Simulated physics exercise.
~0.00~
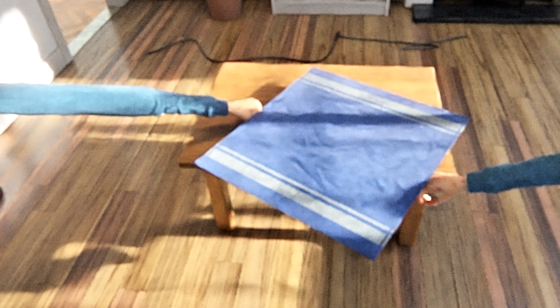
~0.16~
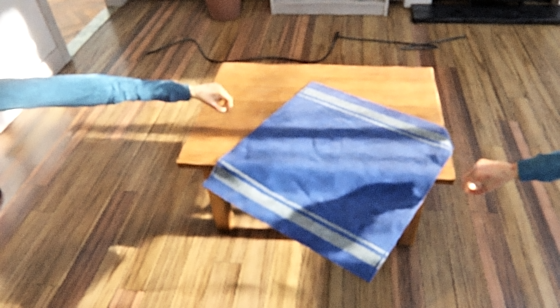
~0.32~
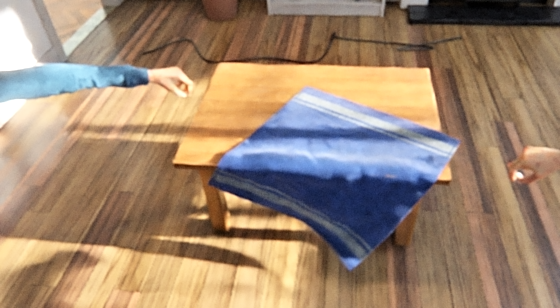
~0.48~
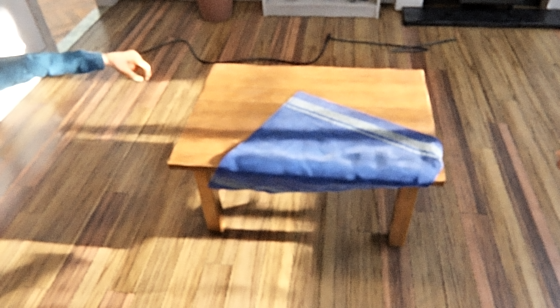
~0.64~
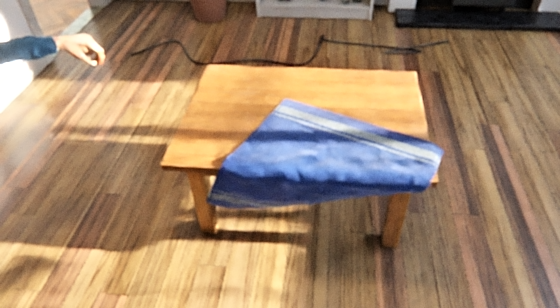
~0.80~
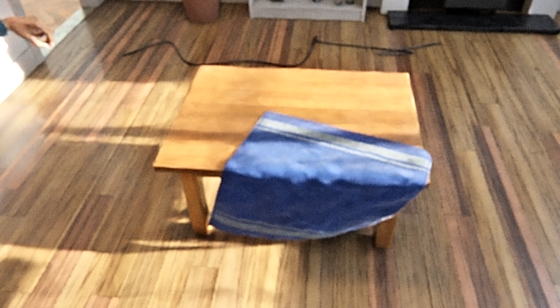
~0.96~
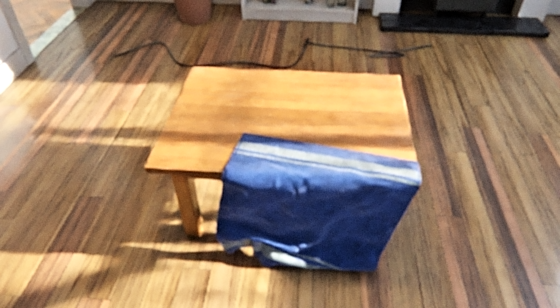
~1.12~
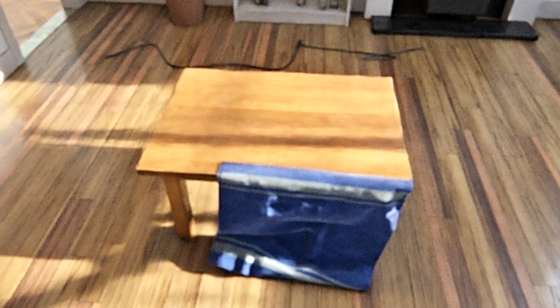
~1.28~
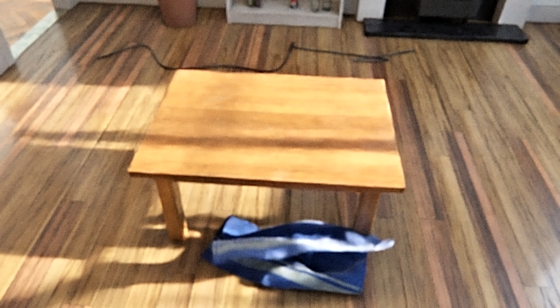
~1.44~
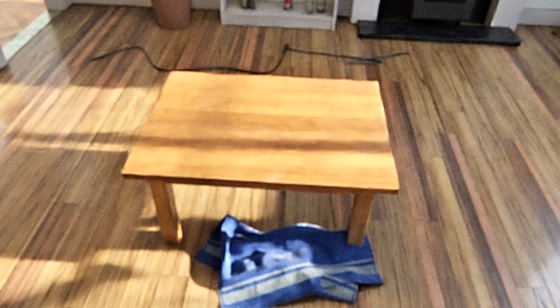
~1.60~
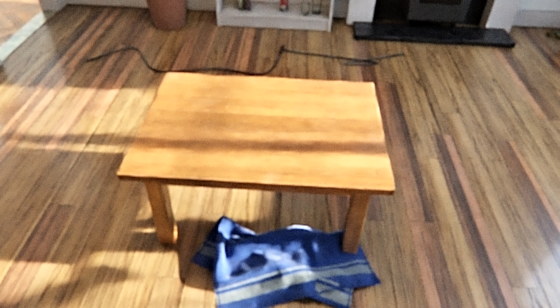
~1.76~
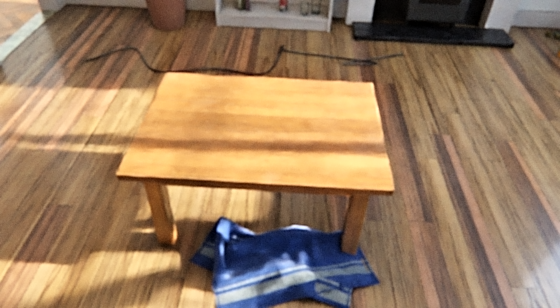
A blue striped cloth released by two hands slides off the wooden table onto the floor.
